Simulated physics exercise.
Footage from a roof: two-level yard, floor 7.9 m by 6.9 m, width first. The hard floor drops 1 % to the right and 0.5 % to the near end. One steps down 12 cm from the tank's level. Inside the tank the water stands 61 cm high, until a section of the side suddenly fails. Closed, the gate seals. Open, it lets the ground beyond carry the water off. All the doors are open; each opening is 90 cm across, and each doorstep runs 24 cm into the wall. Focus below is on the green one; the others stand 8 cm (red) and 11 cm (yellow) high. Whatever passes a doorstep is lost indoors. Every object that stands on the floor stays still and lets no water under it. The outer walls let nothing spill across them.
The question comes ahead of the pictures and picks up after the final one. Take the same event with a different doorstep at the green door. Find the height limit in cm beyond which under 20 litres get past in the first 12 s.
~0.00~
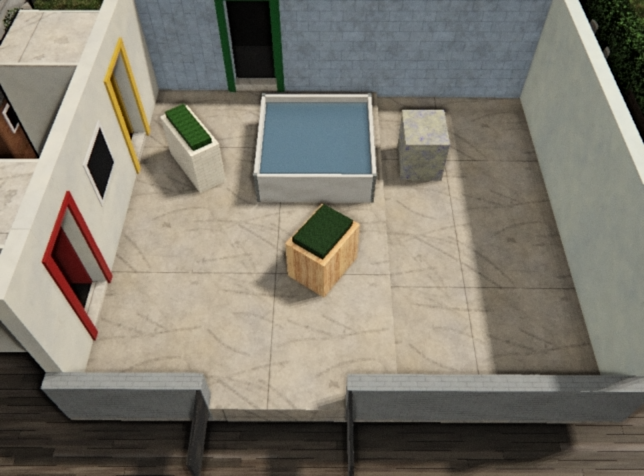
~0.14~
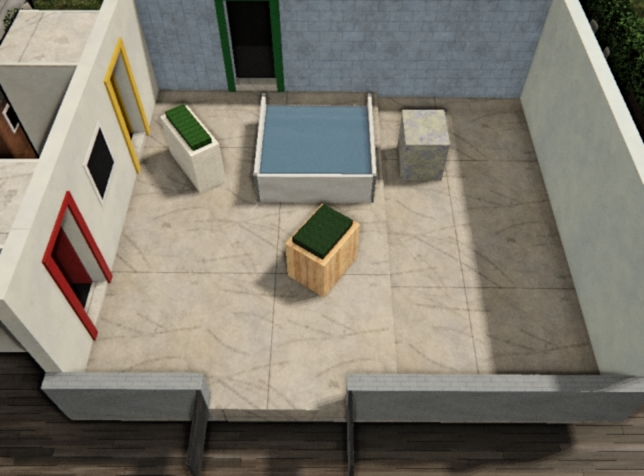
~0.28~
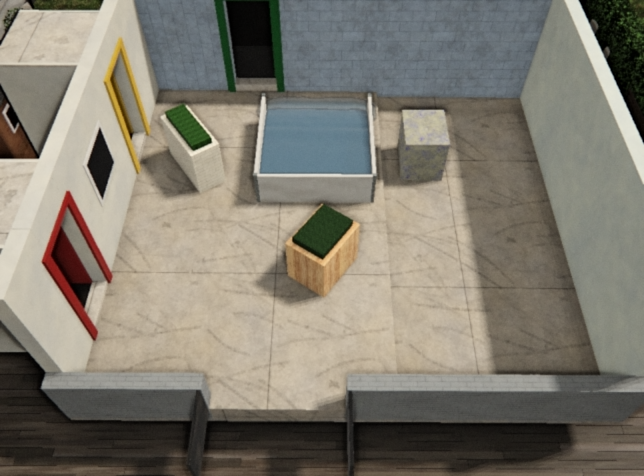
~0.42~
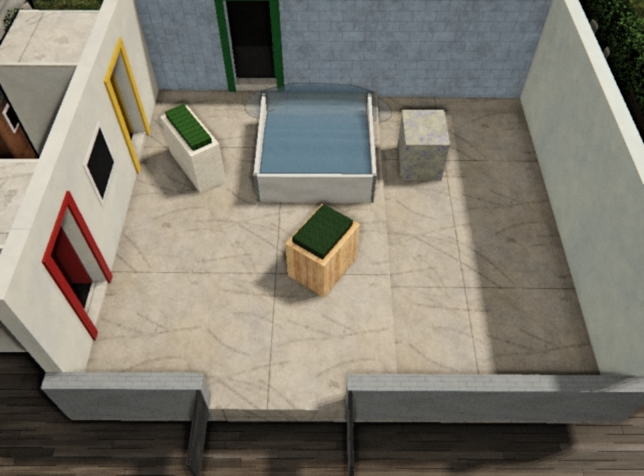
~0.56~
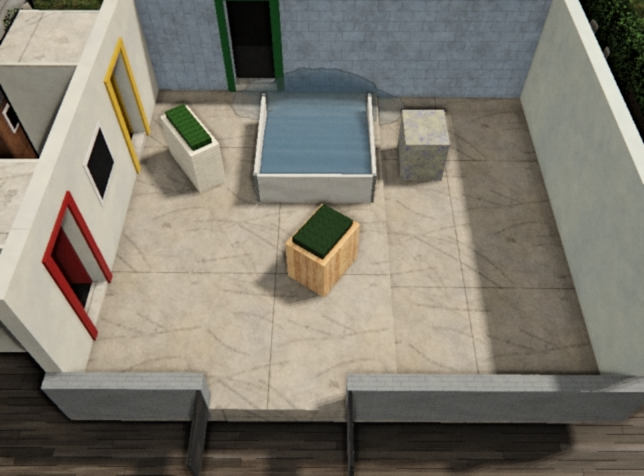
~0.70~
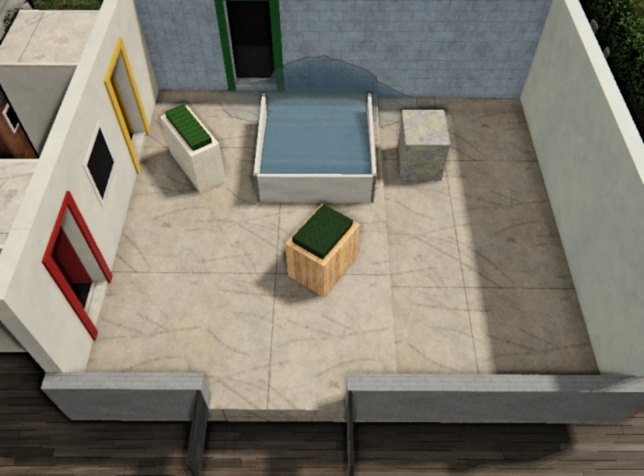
The limit sits near 24 cm.
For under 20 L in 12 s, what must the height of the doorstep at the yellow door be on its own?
At the yellow door you'd want roughly 10.5 cm.
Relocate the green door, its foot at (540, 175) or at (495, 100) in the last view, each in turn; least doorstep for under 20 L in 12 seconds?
About 10.5 and 19 cm.
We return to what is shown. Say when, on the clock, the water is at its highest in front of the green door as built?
1.6 s.
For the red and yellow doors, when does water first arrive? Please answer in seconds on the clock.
At red it's 3.6 s, at yellow it's 2.0 s.
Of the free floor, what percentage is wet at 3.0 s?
Some 30 per cent is wet.
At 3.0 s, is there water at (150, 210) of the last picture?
That spot is swamped.
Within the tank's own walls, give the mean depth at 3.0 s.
The mean depth is about 21 cm.
After 1.4 s water covers 15 % of the floor, deepest (46 cm) near (325, 98); 27 cm at the green door, 19 litres in over its 16 cm doorstep.
After 3.0 s water covers 30 % of the floor, deepest (32 cm) near (514, 99); 18 cm at the green door, 70 litres in over its 16 cm doorstep.
After 12.0 s water covers 90 % of the floor, deepest (13 cm) near (574, 399); 5 cm at the green door, 74 litres in over its 16 cm doorstep.
At the green door as built, the water arrived by 0.6 s and peaked near 28 cm at 1.6 s.
Run again over the same 12 s with other heights there, 45 litres in over 20 cm, 11 litres over 27 cm. The limit of 20 litres is kept from about 24 cm up.
